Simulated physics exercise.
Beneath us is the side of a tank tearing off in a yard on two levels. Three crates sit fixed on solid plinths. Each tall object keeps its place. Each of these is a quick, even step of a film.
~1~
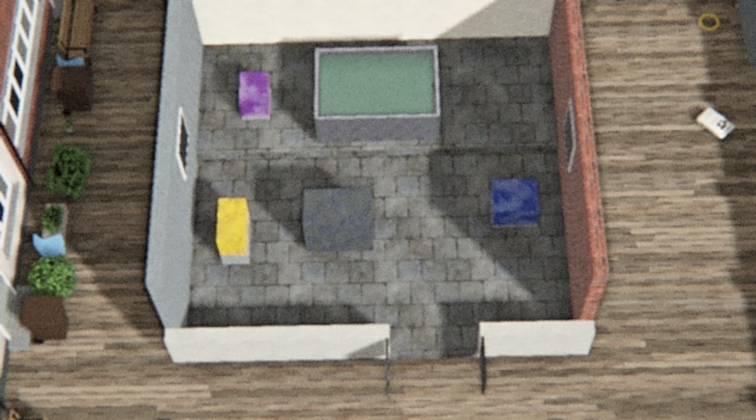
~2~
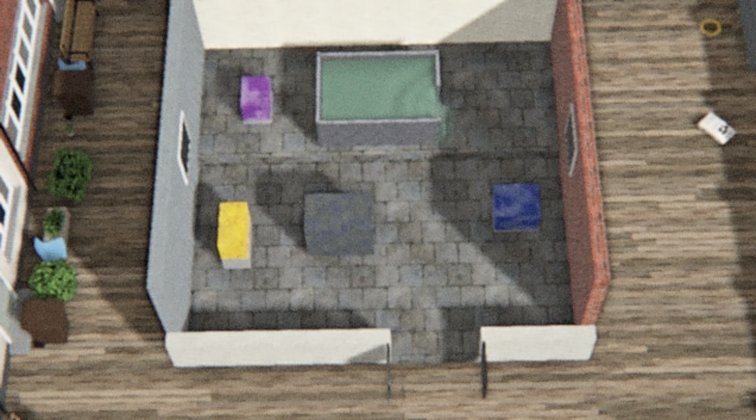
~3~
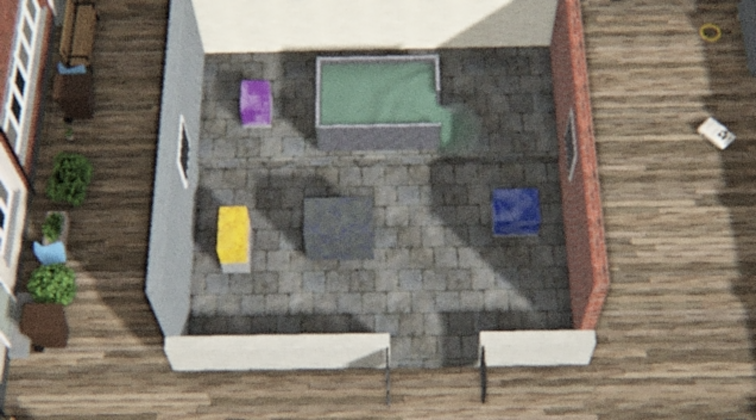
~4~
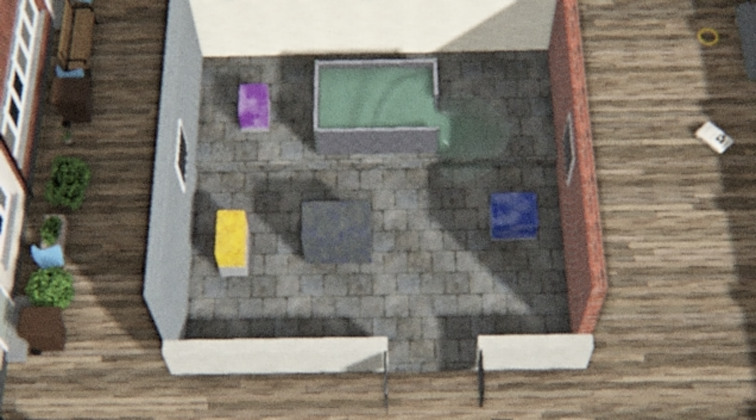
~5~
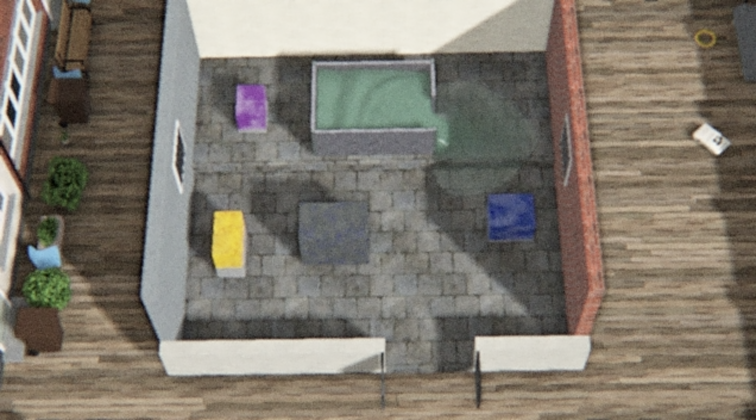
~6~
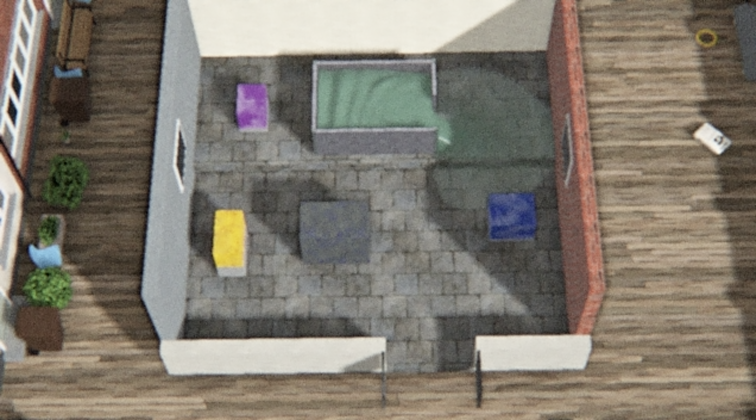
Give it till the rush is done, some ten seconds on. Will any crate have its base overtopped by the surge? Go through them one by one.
Each in turn: The blue crate is overtopped, the purple crate is spared, the yellow crate is spared.
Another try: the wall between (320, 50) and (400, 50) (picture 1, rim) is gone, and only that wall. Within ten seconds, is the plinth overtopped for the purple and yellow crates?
Within ten seconds the purple crate is drenched and the yellow crate stays untouched.
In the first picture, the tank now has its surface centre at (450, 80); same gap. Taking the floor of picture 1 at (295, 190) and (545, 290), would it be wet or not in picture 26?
Untouched, then submerged.
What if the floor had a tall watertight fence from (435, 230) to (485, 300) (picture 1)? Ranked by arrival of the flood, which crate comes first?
The blue-painted one.
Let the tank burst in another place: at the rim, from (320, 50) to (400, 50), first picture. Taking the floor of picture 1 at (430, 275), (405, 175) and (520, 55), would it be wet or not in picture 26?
In turn: Free of water, dry, awash.
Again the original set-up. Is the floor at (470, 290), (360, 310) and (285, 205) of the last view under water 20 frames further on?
Going through them in order, I'd call them drenched, clear and clear.
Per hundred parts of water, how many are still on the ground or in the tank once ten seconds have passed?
My reading is around 94 percent.
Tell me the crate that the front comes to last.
Coming in last, the yellow crate.
A moment on, water covers 20 % of the floor; the blue crate water round its plinth, the purple crate not reached, the yellow crate not reached.
Next, water covers 25 % of the floor; the blue crate water round its plinth, the purple crate not reached, the yellow crate not reached.
Then, water covers 40 % of the floor; the blue crate water round its plinth, the purple crate not reached, the yellow crate not reached.
Later, water covers 70 % of the floor; the blue crate water round its plinth, the purple crate water round its plinth, the yellow crate not reached.
In the end, water covers 95 % of the floor; the blue crate was topped, the purple crate stayed above the water, the yellow crate stayed above the water.
